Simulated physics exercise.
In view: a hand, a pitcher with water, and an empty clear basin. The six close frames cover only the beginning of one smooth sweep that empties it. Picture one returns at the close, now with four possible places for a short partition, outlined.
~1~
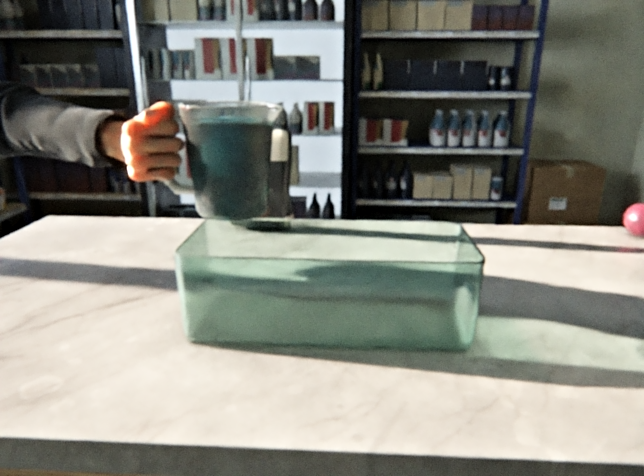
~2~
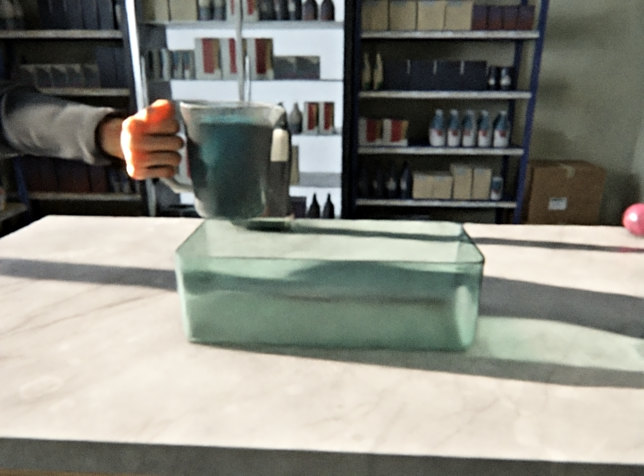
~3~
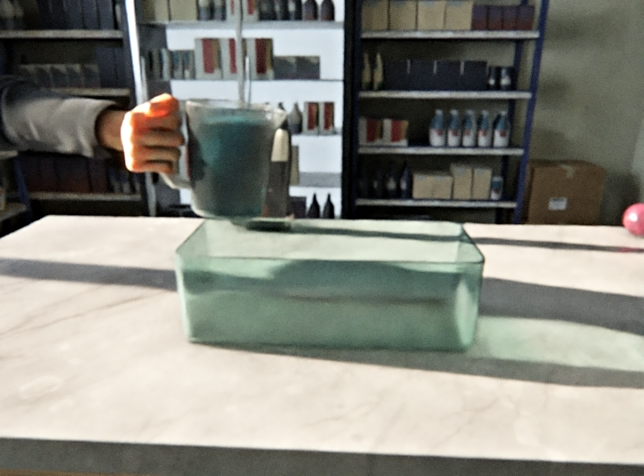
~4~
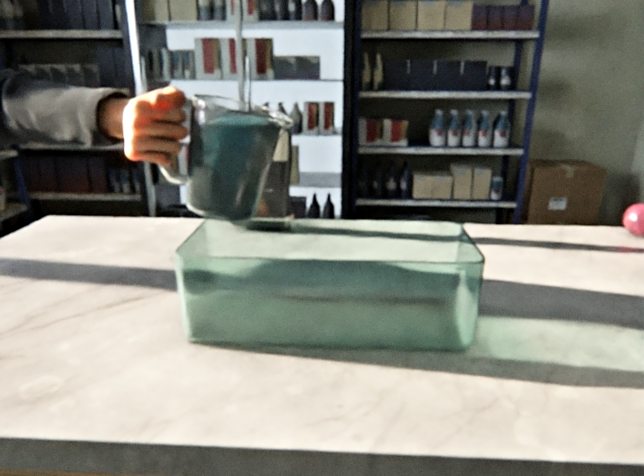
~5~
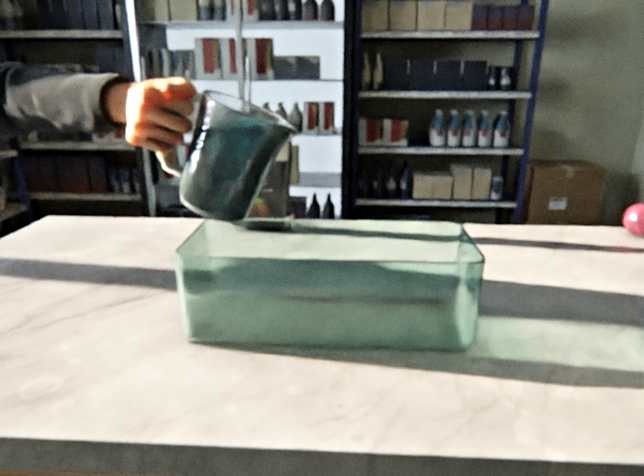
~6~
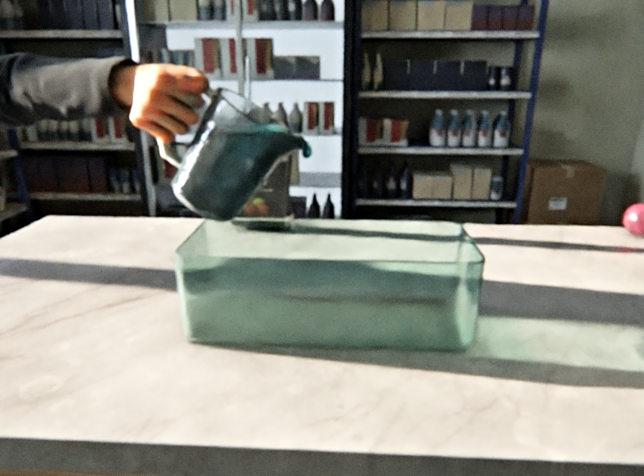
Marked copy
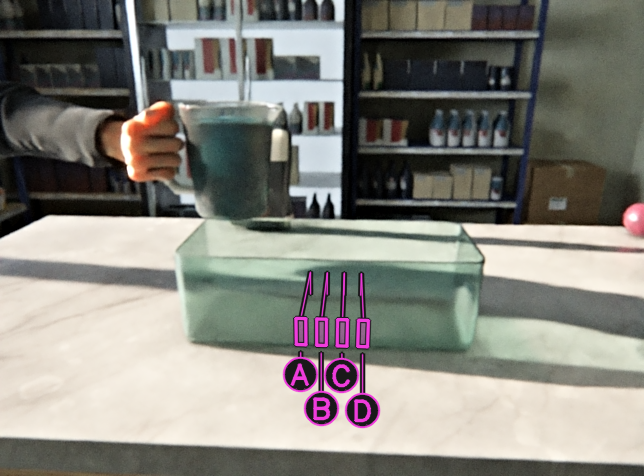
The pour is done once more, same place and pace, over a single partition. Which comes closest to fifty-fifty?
Go for C.
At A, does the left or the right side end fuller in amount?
More ends on the right.
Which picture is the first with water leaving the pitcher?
Picture 6.
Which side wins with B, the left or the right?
The right one.
On the marked copy, A at (300, 352); B at (321, 352); C at (341, 353); D at (362, 354).
With A, about 7 % ends left of the wall and 93 % right of it.
With B, about 22 % ends left of the wall and 77 % right of it.
With C, about 53 % ends left of the wall and 46 % right of it.
With D, about 86 % ends left of the wall and 13 % right of it.
